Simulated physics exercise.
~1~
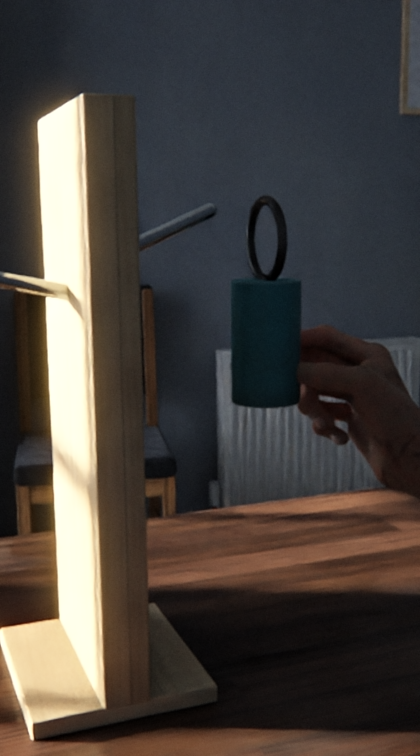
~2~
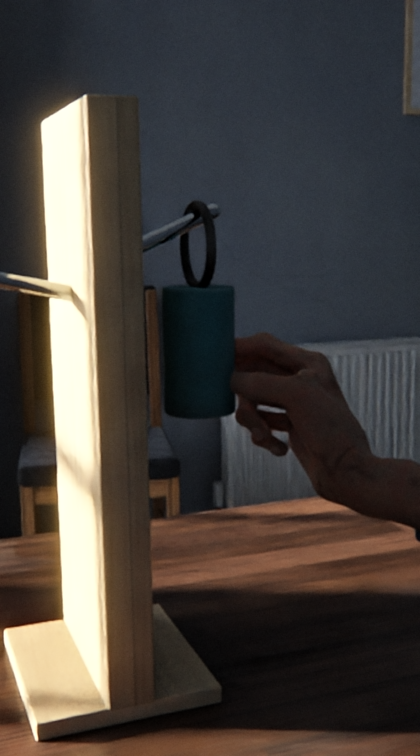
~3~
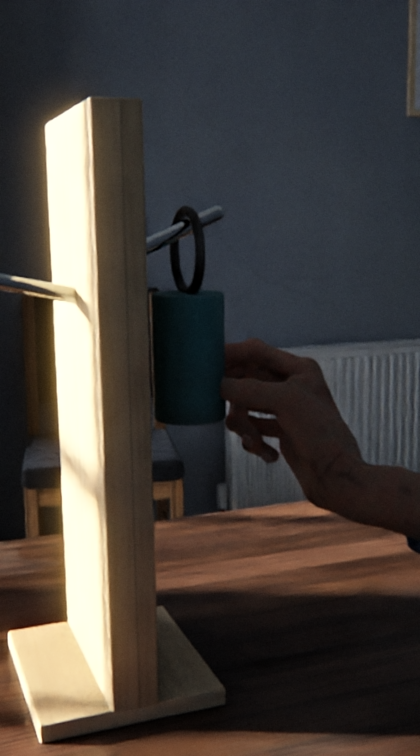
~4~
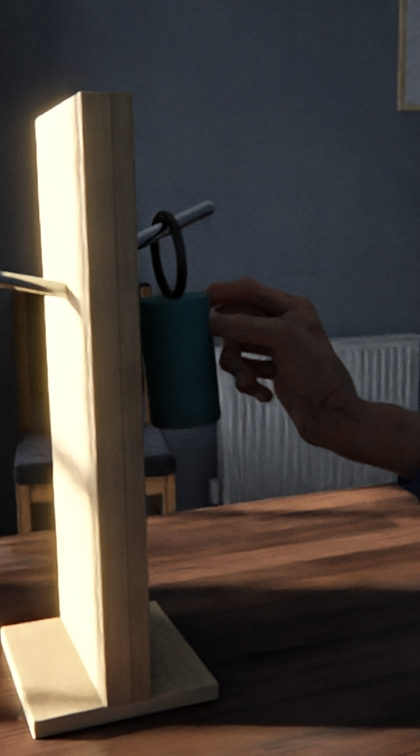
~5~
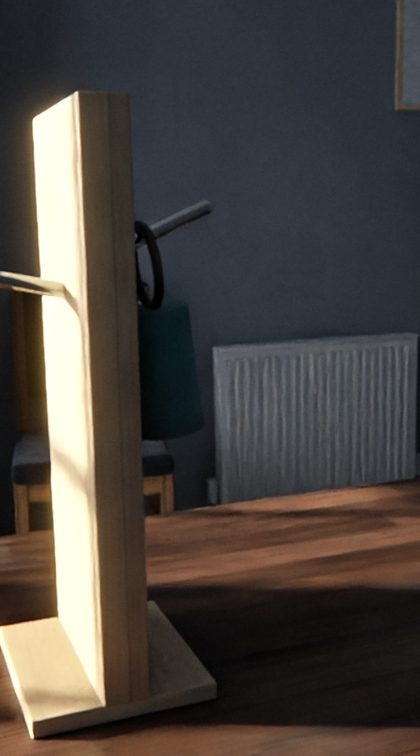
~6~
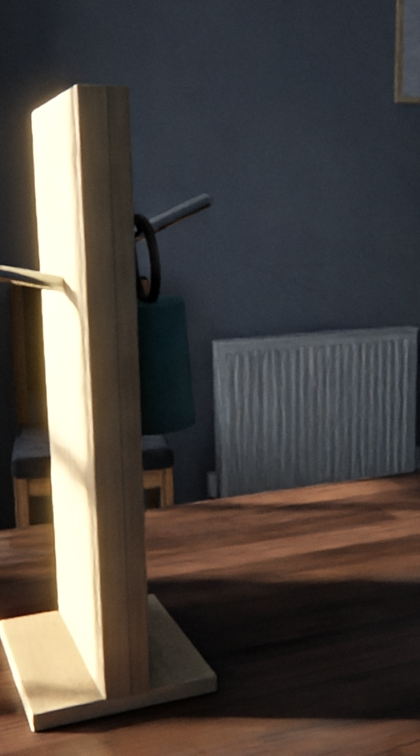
At first, a hand on the right holds a turquoise cylindrical lantern with a dark ring on top, just beside a wooden peg stand on a table, with a radiator and a chair behind. The hand moves the lantern left until the ring goes over the stand's upward-slanting peg. It eases the lantern further along toward the post, then lets go and draws back as the lantern tilts slightly. With the hand out of view, the lantern slips a little closer to the post, partly behind it, and ends hanging from the peg by its ring.
